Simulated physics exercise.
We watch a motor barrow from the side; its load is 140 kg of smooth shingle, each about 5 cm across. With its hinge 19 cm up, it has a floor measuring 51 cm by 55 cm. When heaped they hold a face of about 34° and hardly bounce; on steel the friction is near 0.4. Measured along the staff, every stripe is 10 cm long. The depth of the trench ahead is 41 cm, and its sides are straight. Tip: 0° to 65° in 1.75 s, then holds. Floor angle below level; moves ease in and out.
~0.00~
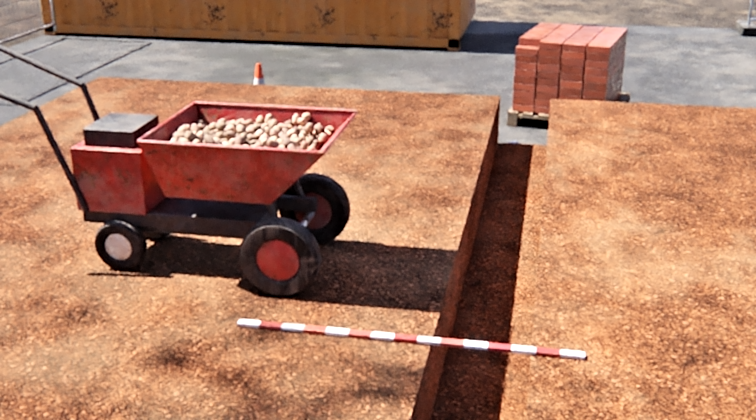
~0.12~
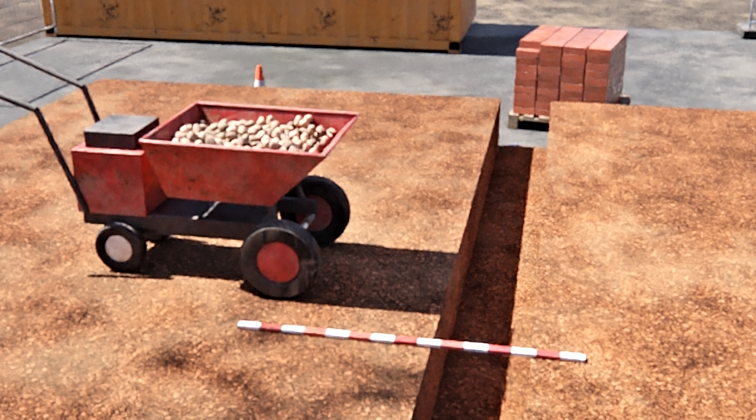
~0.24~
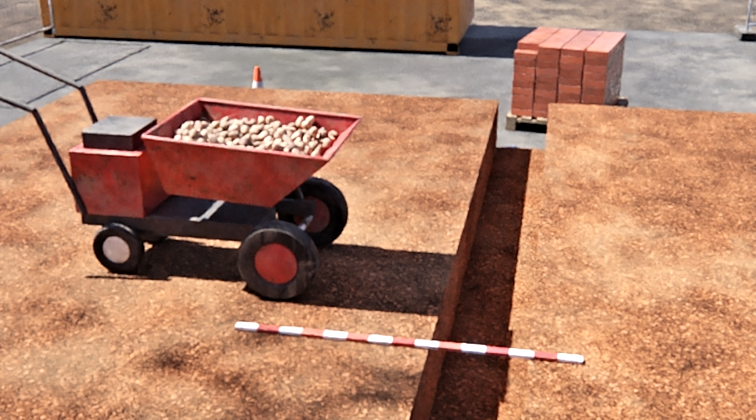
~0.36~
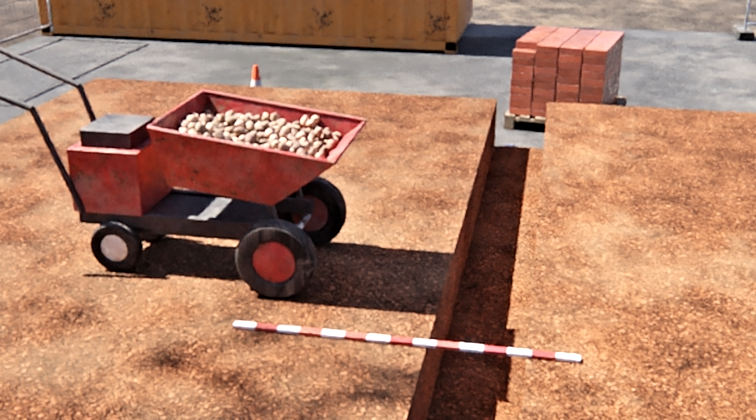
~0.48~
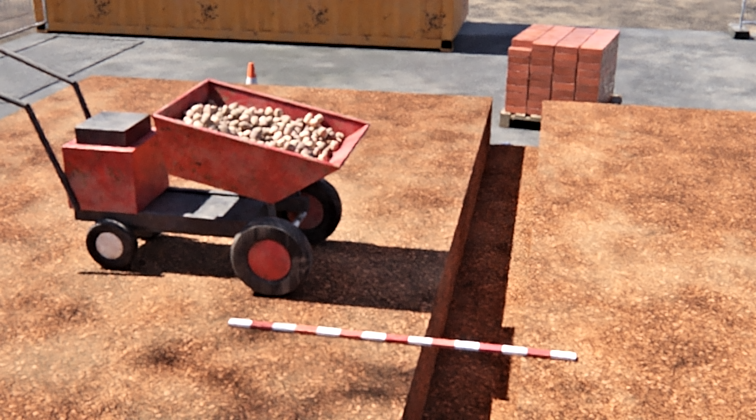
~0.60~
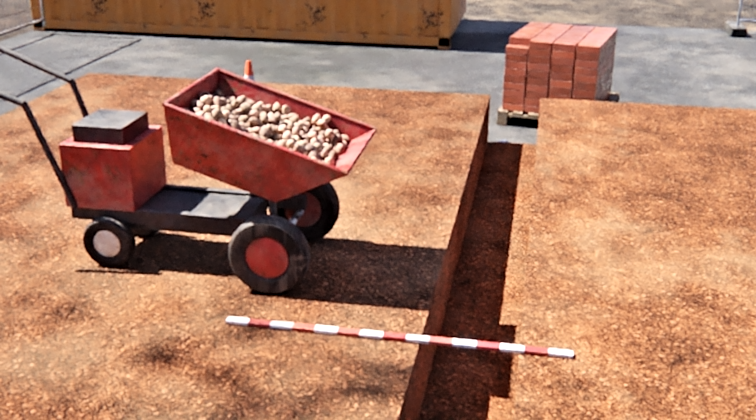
On a sunlit building site of orange-brown gravelly ground, seen from the side and slightly above, a narrow straight-sided trench runs away from the viewer. A red motor barrow loaded with pale, rounded stones stands at left, with a red-and-white staff before it, stacked reddish bricks beyond, and an ochre container behind. The barrow's skip tilts gradually forward to the right, its rear lifting off the dark chassis, while the view shifts very slightly.
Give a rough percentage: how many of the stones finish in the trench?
90 %.
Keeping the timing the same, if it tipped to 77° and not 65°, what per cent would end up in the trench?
About 75 per cent would end up in the trench.
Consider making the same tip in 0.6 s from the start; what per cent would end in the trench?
It would be near 95 per cent.
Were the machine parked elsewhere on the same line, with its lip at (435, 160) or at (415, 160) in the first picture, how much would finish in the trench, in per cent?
Near 30 then near 55 percent.
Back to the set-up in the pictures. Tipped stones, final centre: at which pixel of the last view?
I'd put it close to (477, 340).
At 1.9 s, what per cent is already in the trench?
About 50%.
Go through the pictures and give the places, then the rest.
Lip at (324, 153), floor tilted 0°, highest stones at (253, 127), in the first picture.
Lip at (326, 156), floor tilted 1°, highest stones at (245, 128); the stones move at 0.1 m/s on average, in the second picture.
Lip at (329, 160), floor tilted 3°, highest stones at (218, 127); the stones move at 0.2 m/s on average, in the third picture.
Lip at (335, 163), floor tilted 7°, highest stones at (213, 120); the stones move at 0.3 m/s on average, in the fourth picture.
The skip is at 12°, its lip at (339, 168); the top of the load is at (212, 111); the stones move at 0.4 m/s on average, in the fifth picture.
Lip at (347, 174), floor tilted 18°, highest stones at (214, 102); the stones move at 0.4 m/s on average, in the sixth picture.
After 1.3 s the floor is at 55°; 99 % in the skip, 1 % short of the trench; the foremost stones are at (415, 230).
After 1.9 s the floor is at 65°; 35 % in the skip, 17 % short of the trench, 48 % in the trench; the foremost stones are at (515, 356).
After 2.2 s the floor is at 65°; 11 % in the skip, 16 % short of the trench, 72 % in the trench; the foremost stones are at (514, 366).
After 4.2 s the floor is at 65°; 0 % in the skip, 10 % short of the trench, 90 % in the trench; the foremost stones are at (515, 348).
